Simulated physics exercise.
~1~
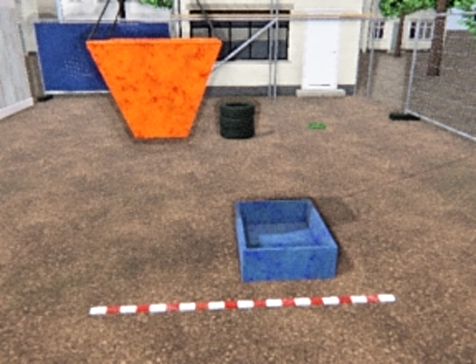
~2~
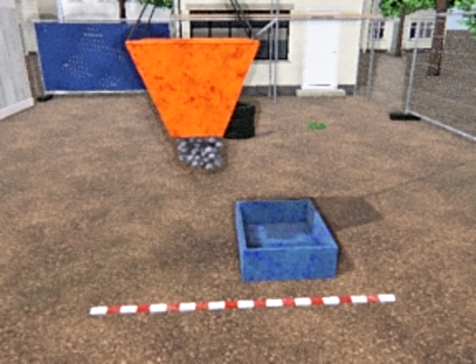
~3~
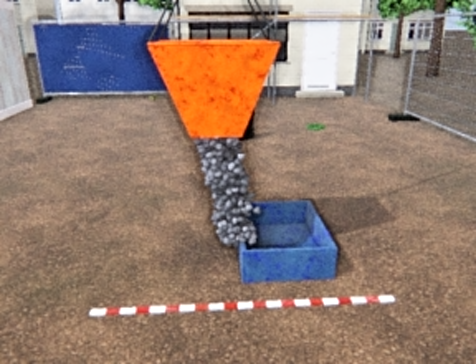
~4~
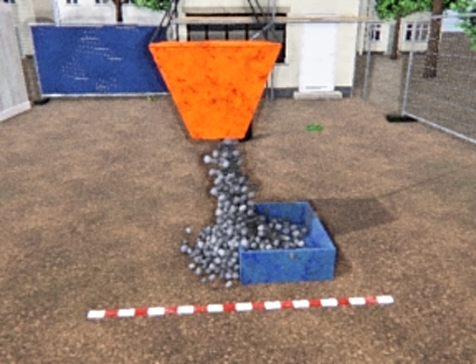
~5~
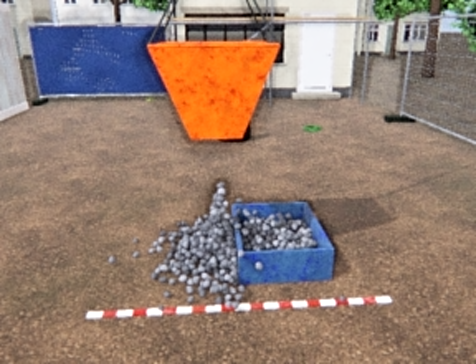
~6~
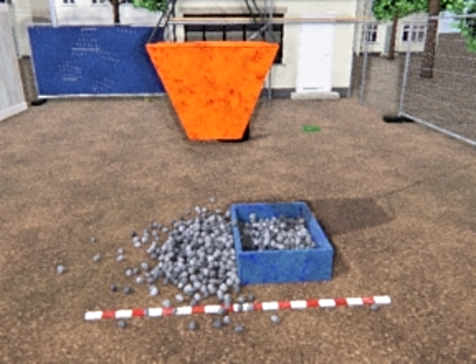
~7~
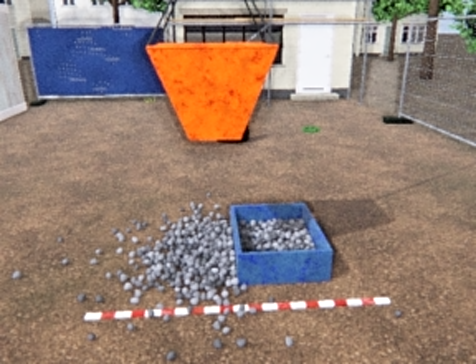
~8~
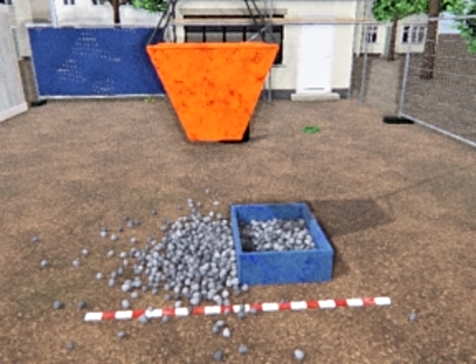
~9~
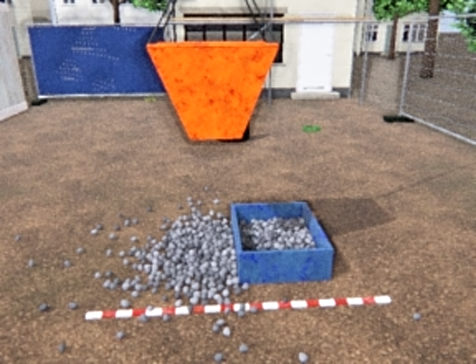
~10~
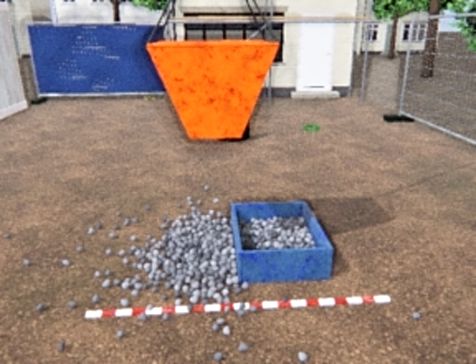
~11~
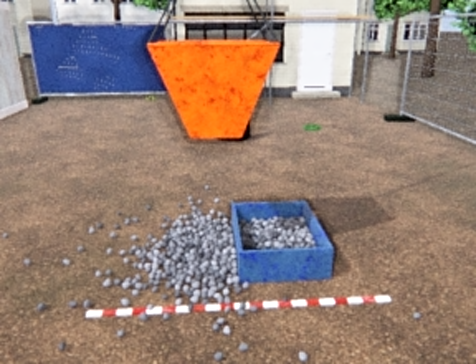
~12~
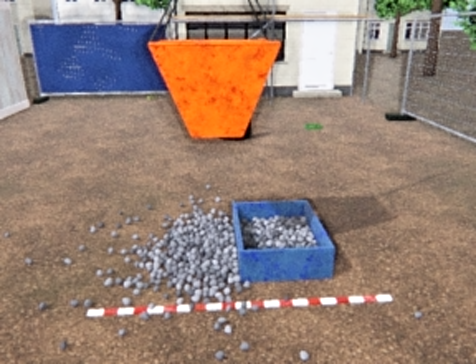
An orange hopper moved right across a dirt yard and poured grey stones down toward a blue open bin, some landing inside and more piling up on its left, with strays rolling past the red-and-white striped staff before everything lay still.
